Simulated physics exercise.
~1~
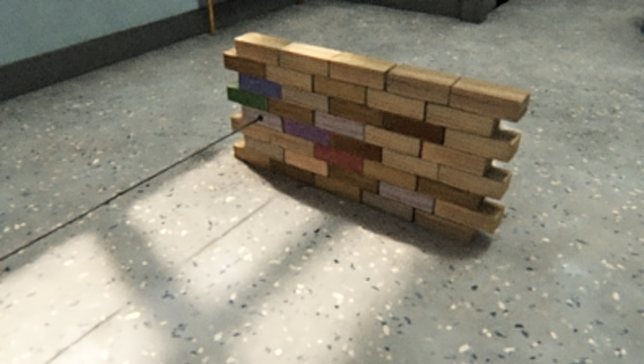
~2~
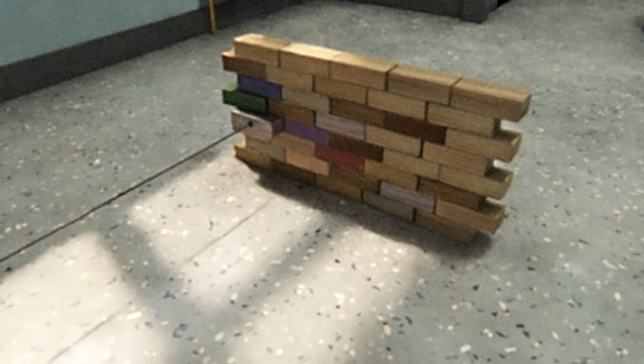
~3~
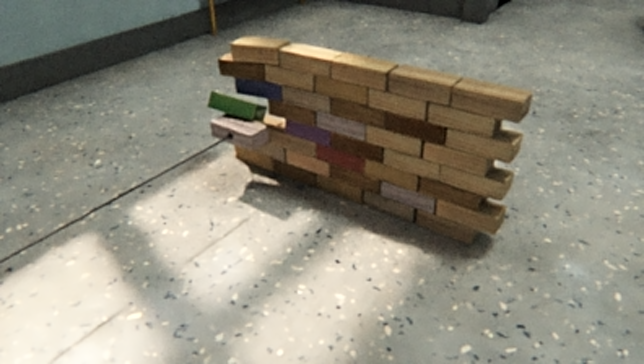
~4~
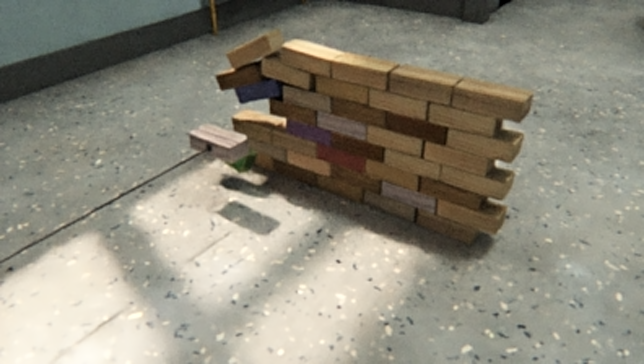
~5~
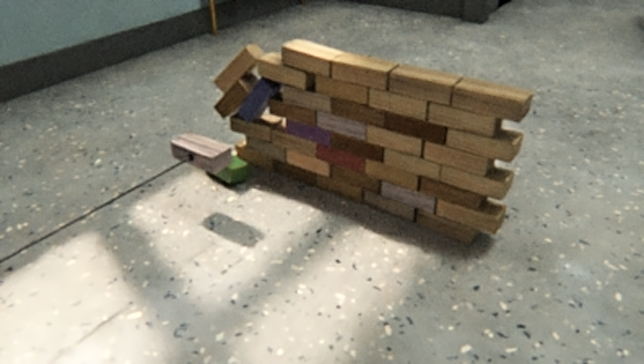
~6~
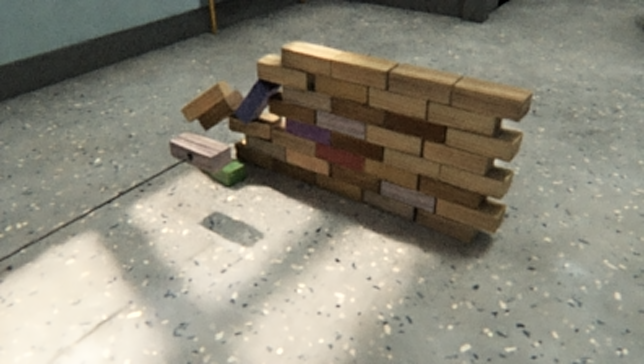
On a speckled grey floor, a thin rod draws a pale block leftward out of the end of a toy wall of wooden blocks. The green block above tips off and lands upside down beside it, and upper end blocks topple while the blue one tilts and the rest stands.
